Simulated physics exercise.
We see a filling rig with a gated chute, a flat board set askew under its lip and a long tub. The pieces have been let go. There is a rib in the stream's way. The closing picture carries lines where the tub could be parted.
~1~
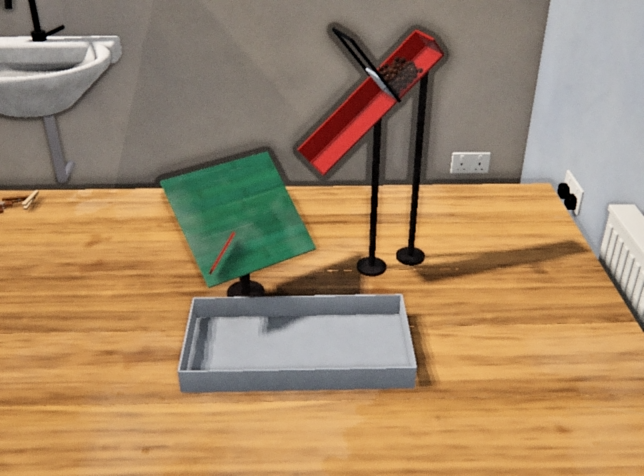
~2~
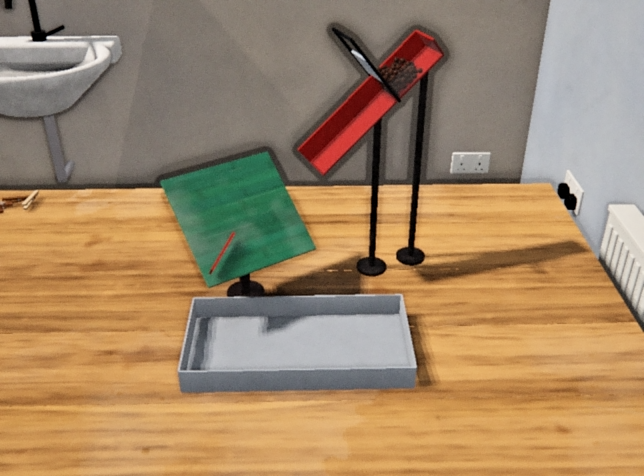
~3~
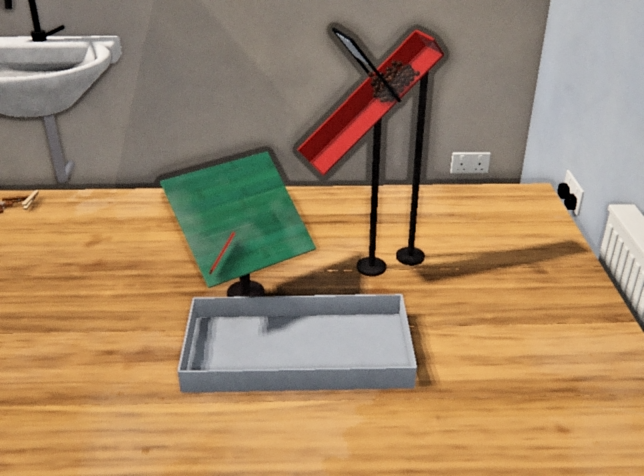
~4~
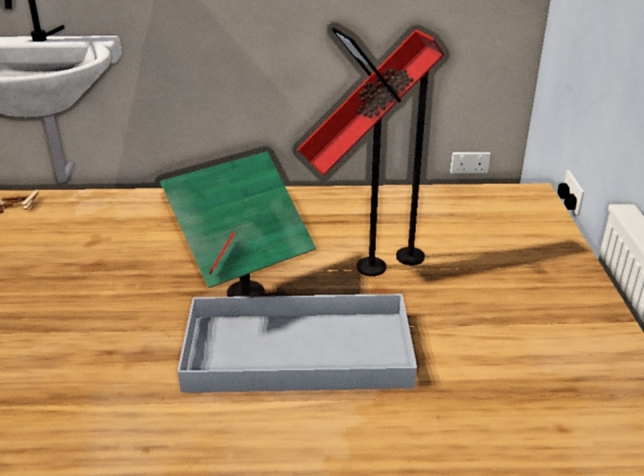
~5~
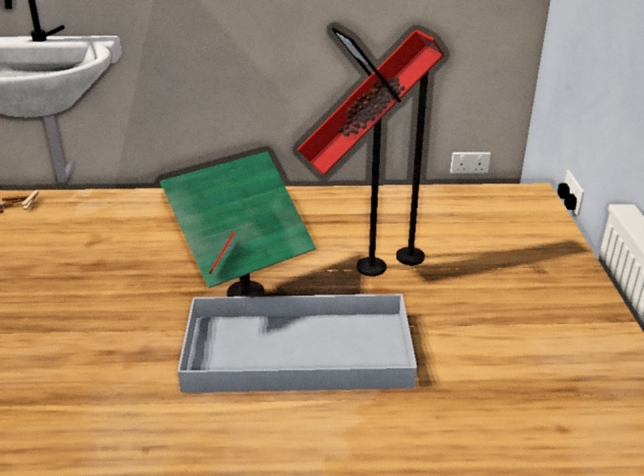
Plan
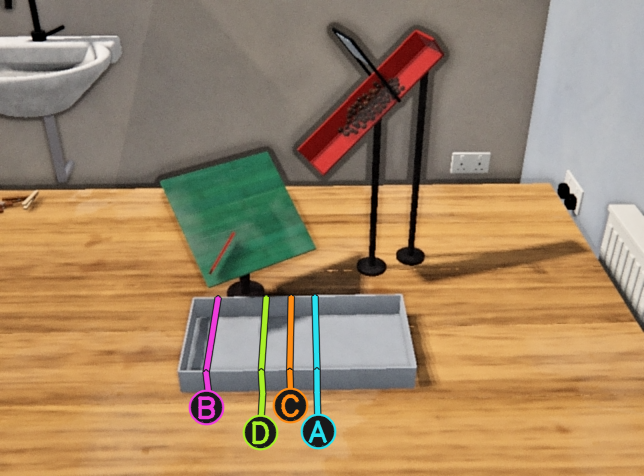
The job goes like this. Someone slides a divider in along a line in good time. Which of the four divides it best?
Choose D.
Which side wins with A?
Left.
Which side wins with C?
More lands on the left.
On the marked copy, line A crosses the front rim at (316, 369); line B crosses the front rim at (206, 371); line C crosses the front rim at (289, 369); line D crosses the front rim at (261, 370).
If A is chosen, of what is caught, almost all on the left of the divider, about a tenth on the right.
If B is chosen, of what is caught, about a tenth on the left of the divider, almost all on the right.
If C is chosen, of what is caught, the larger part on the left of the divider, about a tenth on the right.
If D is chosen, of what is caught, roughly two thirds on the left of the divider, roughly a third on the right.
